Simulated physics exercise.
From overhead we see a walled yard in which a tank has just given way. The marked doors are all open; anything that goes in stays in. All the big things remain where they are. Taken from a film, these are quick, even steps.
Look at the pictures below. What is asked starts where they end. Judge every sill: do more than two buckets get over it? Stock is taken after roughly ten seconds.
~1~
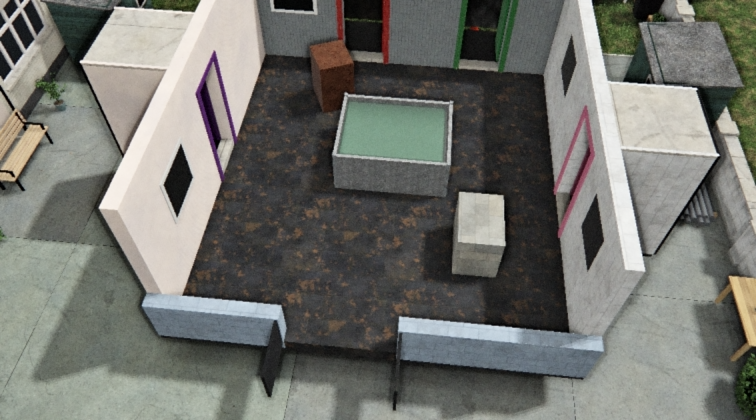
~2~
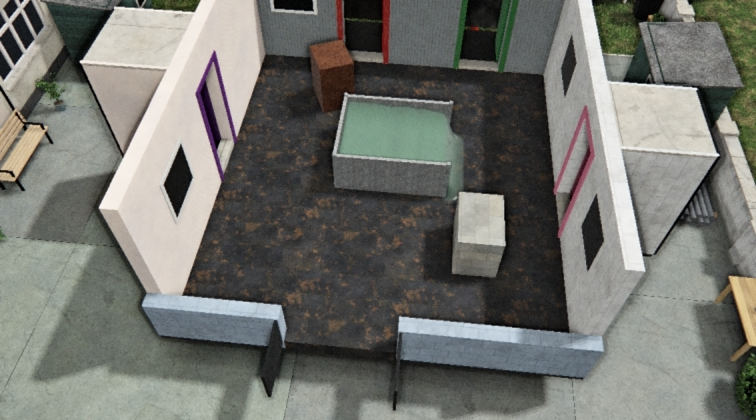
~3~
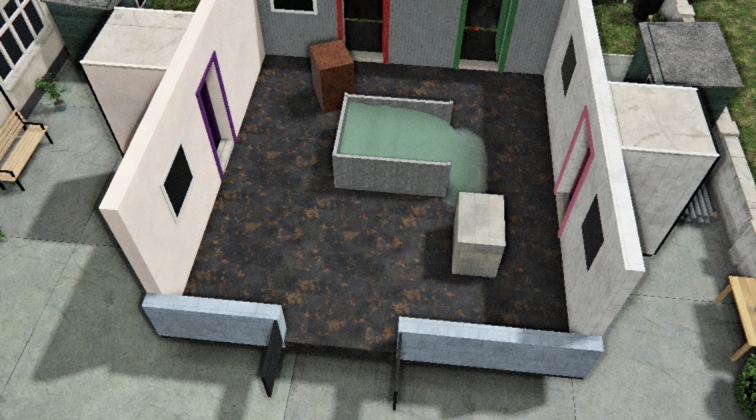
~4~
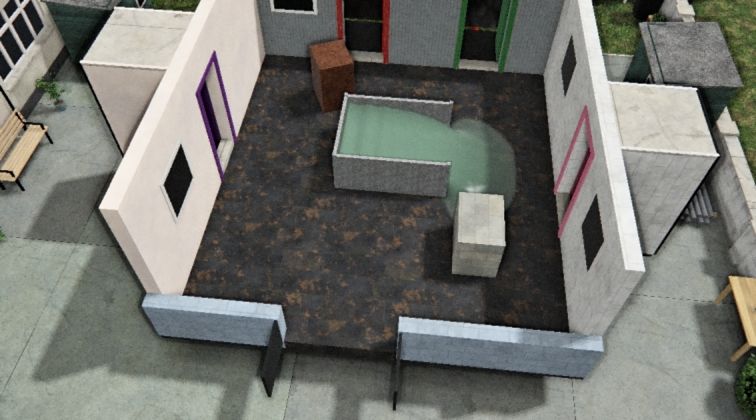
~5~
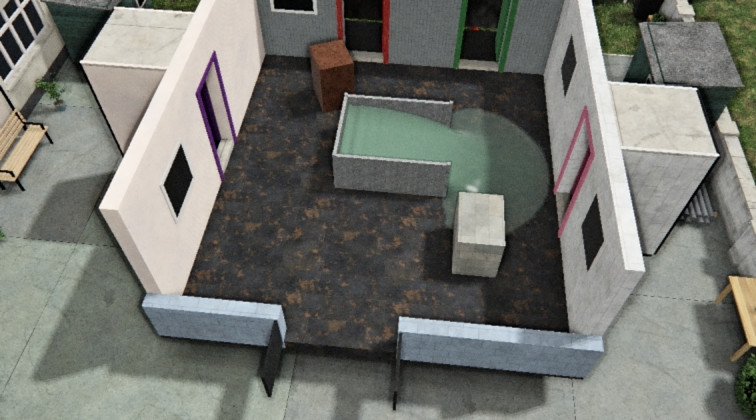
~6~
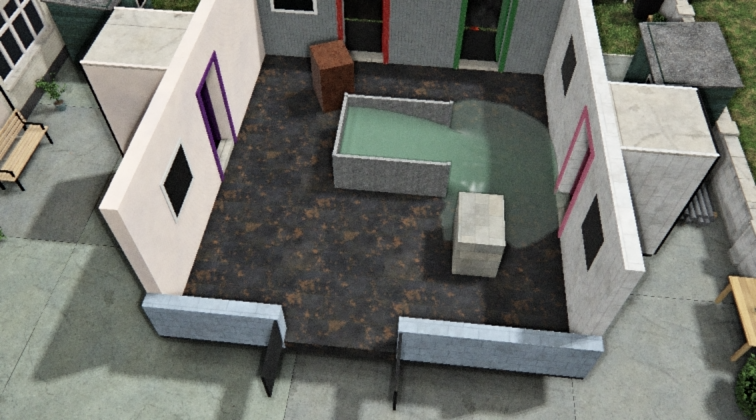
Verdict: Green door - more than two get over; pink door - more than two get over; purple door - two or fewer get over; red door - two or fewer get over.
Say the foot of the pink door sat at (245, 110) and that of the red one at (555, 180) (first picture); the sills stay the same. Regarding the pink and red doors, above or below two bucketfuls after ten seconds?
Check: Pink one comes out below / red one comes out above.
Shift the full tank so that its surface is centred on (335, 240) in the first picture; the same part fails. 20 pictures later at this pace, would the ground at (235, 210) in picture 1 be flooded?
Untouched there.
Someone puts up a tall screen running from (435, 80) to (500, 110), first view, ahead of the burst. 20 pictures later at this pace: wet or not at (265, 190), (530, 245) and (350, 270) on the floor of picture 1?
Point by point: First not reached, second submerged, third not reached.
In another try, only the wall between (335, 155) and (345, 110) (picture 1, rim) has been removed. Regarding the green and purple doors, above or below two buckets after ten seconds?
The green door falls short, the purple door exceeds the limit.
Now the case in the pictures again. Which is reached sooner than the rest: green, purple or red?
I'd say it's the one in green.
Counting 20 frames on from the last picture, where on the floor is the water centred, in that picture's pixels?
Near (477, 169).
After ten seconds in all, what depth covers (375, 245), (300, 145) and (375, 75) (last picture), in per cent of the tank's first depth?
I'd say around 4 per cent, then 6 per cent, then 8 per cent.
A moment on, water covers 20 % of the floor; the green door not reached, the pink door over two buckets in, the purple door not reached, the red door not reached.
Next, water covers 25 % of the floor; the green door wet at the sill, nothing in, the pink door far over two buckets in, the purple door not reached, the red door not reached.
Then, water covers 45 % of the floor; the green door over two buckets in, the pink door far over two buckets in, the purple door not reached, the red door wet at the sill, nothing in.
Later, water covers 85 % of the floor; the green door over two buckets in, the pink door far over two buckets in, the purple door not reached, the red door wet at the sill, nothing in.
In the end, water covers 95 % of the floor; the green door over two buckets in, the pink door far over two buckets in, the purple door wet at the sill, nothing in, the red door wet at the sill, nothing in.
